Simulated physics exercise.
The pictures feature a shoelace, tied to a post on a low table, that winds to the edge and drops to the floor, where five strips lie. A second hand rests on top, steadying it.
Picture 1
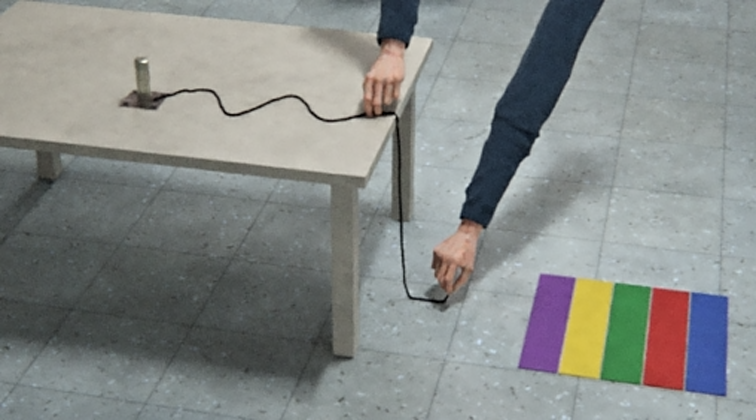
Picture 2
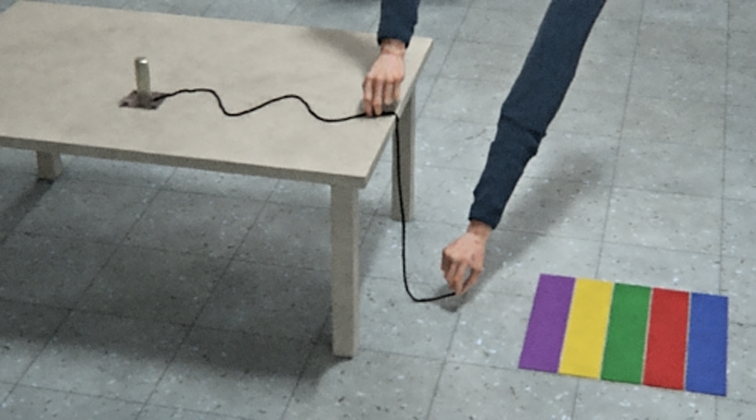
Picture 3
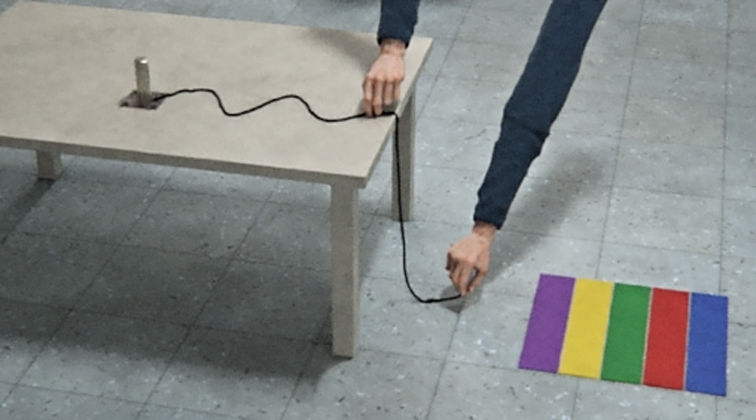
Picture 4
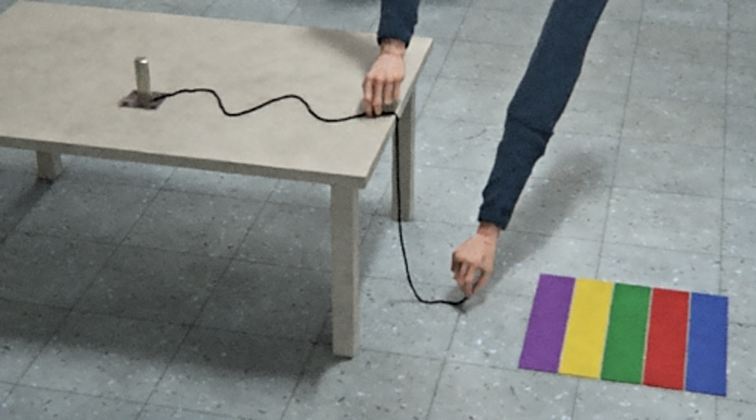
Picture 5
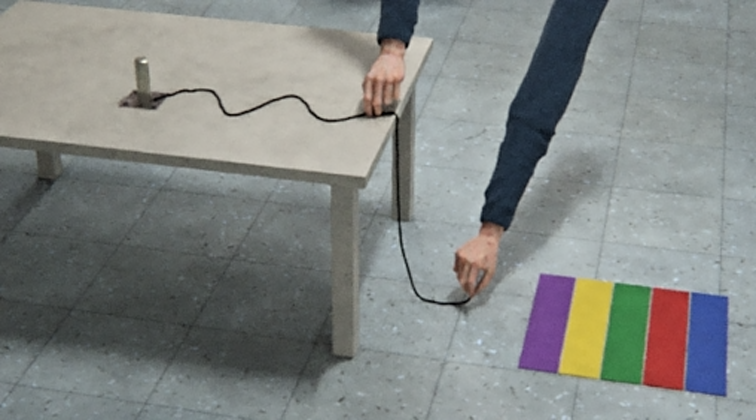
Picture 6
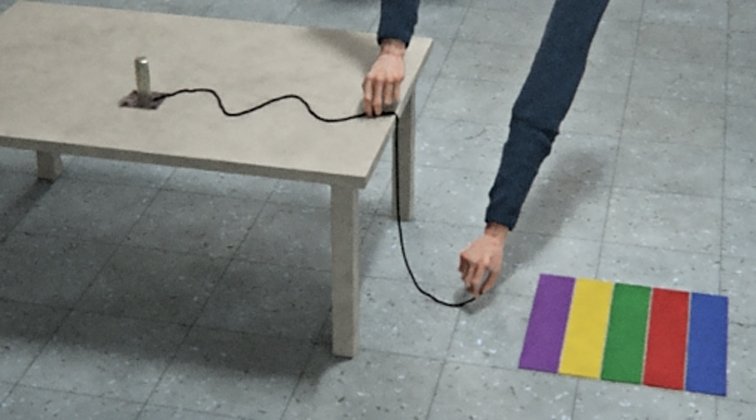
On a grey tiled floor beside a low table, one hand holds a dark cord against the table's edge while another grips its lower end near five coloured strips. The lower hand shifts slightly to the right, drawing the cord's end a little closer to the purple strip as the upper hand stays still.
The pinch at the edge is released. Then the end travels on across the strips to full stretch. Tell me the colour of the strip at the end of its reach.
It is blue.
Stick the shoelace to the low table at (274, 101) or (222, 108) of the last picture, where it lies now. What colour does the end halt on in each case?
First try green, second try red.
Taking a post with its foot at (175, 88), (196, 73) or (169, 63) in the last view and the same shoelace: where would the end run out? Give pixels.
About (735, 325), then (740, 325), then (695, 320).
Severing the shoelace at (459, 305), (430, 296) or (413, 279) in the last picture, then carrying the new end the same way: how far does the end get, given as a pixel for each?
In order, it ends up near (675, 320), (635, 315) and (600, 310).
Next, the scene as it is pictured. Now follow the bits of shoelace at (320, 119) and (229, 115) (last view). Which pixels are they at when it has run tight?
One ends up around (412, 135), the other around (277, 111).
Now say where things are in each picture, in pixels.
In the first picture, end (452, 290); purple (541, 352); yellow (582, 357); green (623, 363); red (665, 368); blue (706, 374).
In the second picture, end (461, 291); shoelace through (195, 90) (245, 112) (310, 110) (387, 113) (401, 198) (405, 277).
In the third picture, end (466, 292).
In the fourth picture, end (471, 292); shoelace through (195, 90) (245, 112) (310, 110) (387, 113) (399, 197) (408, 276).
In the fifth picture, end (474, 293).
In the sixth picture, end (479, 293); shoelace through (195, 90) (245, 112) (310, 110) (387, 113) (397, 197) (412, 275).
Early on, end near (634, 313); over green.
Midway, end near (684, 319); over red.
At the end of the slack, end near (711, 323); over blue. It gets as far as the blue strip.
